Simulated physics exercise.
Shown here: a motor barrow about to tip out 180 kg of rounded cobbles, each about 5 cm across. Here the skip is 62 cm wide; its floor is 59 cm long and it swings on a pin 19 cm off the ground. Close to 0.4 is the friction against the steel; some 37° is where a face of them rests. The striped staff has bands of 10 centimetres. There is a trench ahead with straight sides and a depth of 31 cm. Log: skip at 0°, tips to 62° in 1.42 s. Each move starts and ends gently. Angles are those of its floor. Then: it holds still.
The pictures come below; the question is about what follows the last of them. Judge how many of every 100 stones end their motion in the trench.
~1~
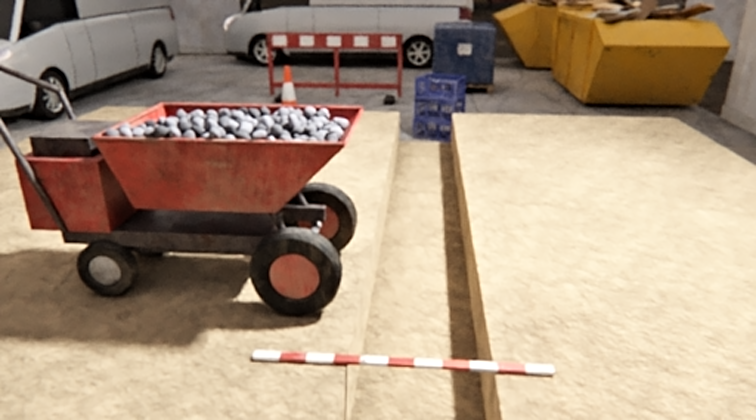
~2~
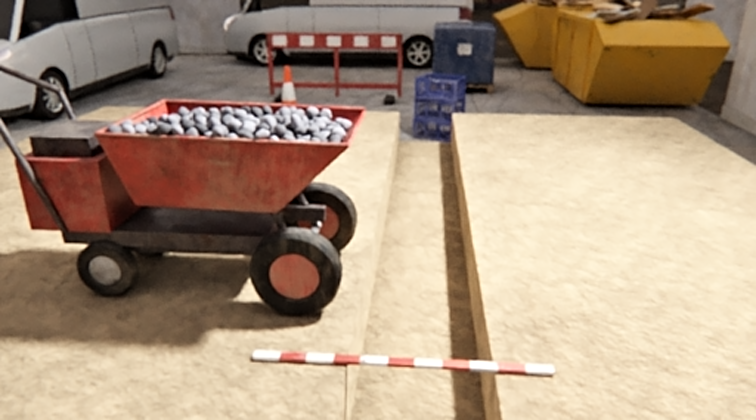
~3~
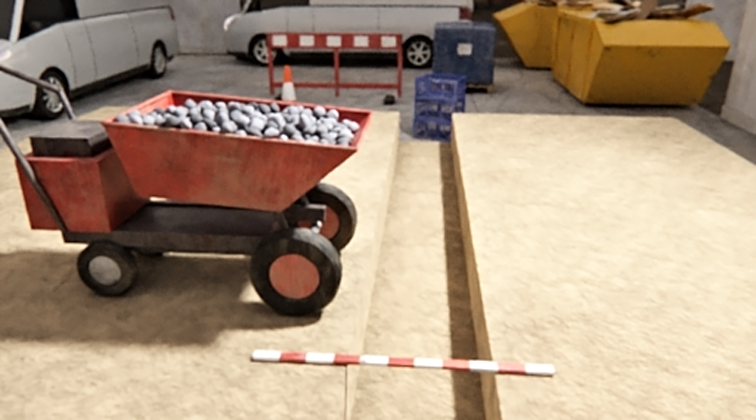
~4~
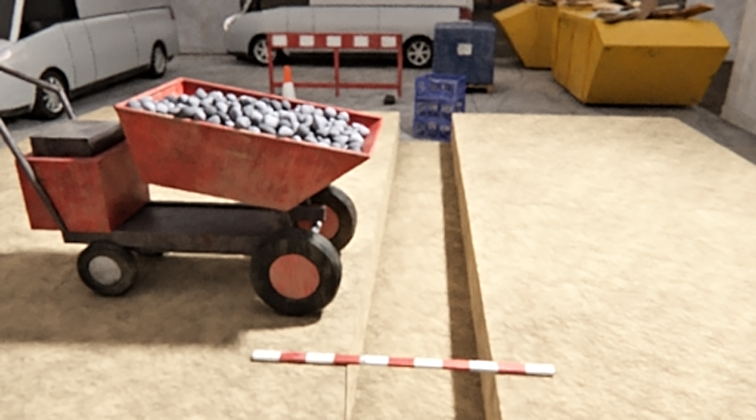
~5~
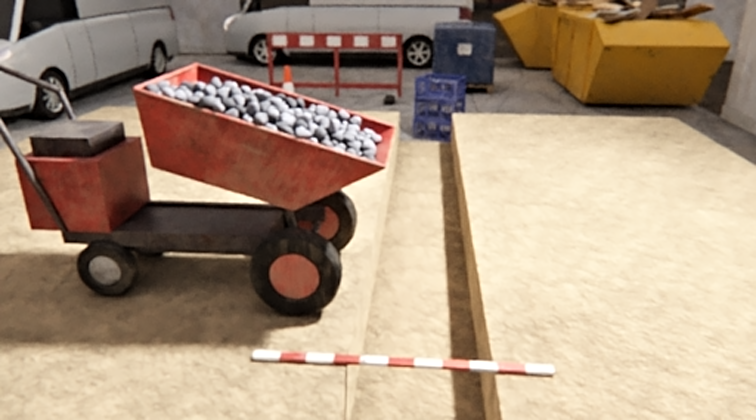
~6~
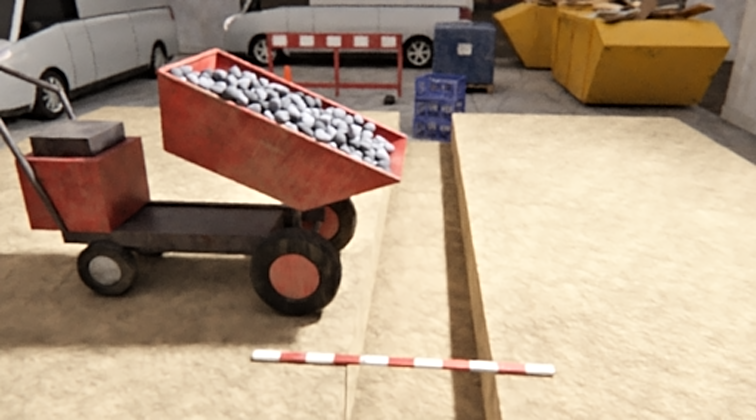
I would put it near 62 out of 100.
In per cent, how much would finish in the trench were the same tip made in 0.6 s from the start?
I'd put it at roughly 40 per cent.
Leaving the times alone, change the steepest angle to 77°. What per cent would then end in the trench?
With that change, near 55 per cent.
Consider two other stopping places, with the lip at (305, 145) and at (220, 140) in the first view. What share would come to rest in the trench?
That gives roughly 90 per cent and roughly 95 per cent.
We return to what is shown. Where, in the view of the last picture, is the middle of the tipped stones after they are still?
Roughly at (464, 320).
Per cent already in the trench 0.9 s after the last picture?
I'd say near 20 per cent at that time.
Then, 0.5 s after the last picture the floor is at 52°, 100 % in the skip; the foremost stones are at (437, 200).
Then, 0.9 s after the last picture the floor is at 62°, 64 % in the skip, 18 % in the trench, 19 % past the trench; the foremost stones are at (550, 289).
Then, 1.3 s after the last picture the floor is at 62°, 35 % in the skip, 28 % in the trench, 37 % past the trench; the foremost stones are at (649, 296).
Then, 3.2 s after the last picture the floor is at 62°, 0 % in the skip, 62 % in the trench, 38 % past the trench; the foremost stones are at (706, 279).
